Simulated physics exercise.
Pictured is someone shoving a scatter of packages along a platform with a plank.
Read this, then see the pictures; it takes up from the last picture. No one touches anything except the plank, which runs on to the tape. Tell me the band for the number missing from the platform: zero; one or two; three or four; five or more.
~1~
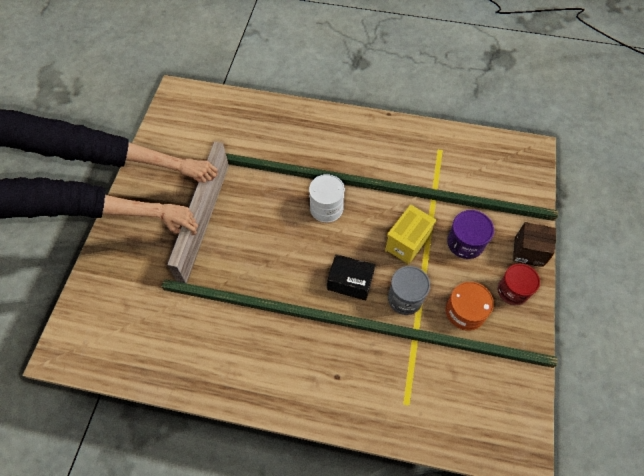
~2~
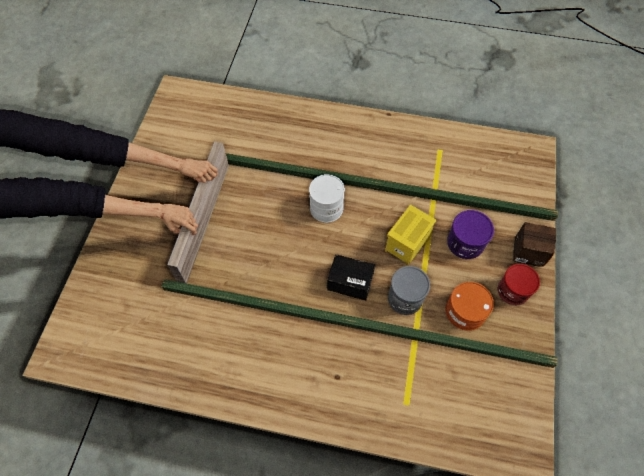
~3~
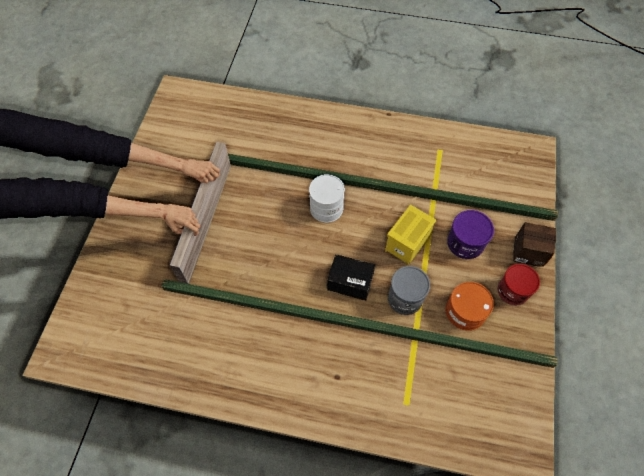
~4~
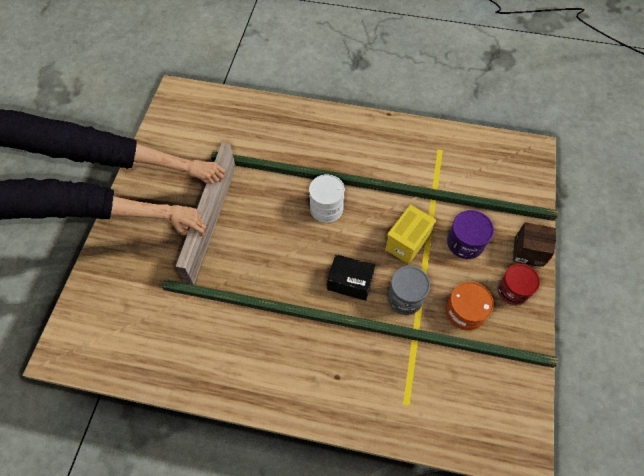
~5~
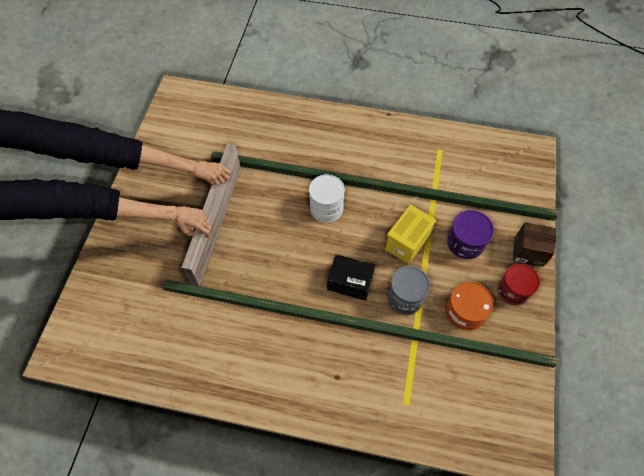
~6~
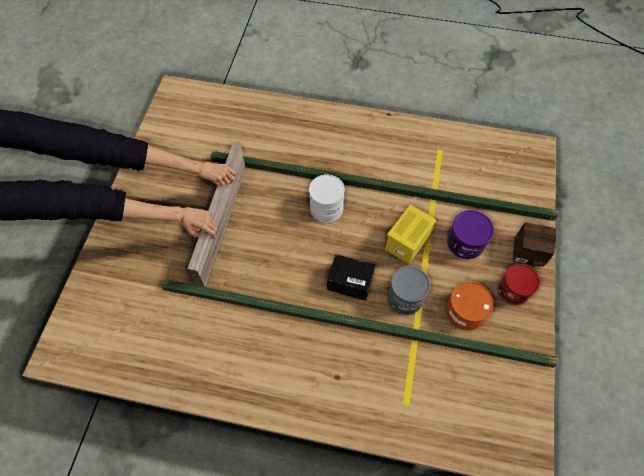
You'd find the ones that came down come in at none here.
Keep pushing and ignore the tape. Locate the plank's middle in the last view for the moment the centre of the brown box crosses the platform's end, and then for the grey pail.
The middle sits near (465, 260) for the first and near (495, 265) for the other.
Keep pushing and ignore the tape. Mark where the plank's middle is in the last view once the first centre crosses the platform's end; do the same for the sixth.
I'd say close to (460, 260), and after that close to (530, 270).
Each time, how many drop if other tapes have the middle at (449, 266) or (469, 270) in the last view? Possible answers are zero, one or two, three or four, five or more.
In turn: None; 1 or 2.
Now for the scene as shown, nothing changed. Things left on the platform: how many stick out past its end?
The total comes out at 0.
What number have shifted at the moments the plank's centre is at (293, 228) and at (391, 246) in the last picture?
0, then 5.
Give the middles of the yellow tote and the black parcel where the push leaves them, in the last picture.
Close to (454, 253); the other close to (443, 294).
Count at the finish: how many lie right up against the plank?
At rest, 3 are in contact.
Soon after, none off yet; brown box at rest near (534, 245); red pail at rest near (518, 285); orange canister at rest near (469, 306).
At rest, the number that fall off is zero.
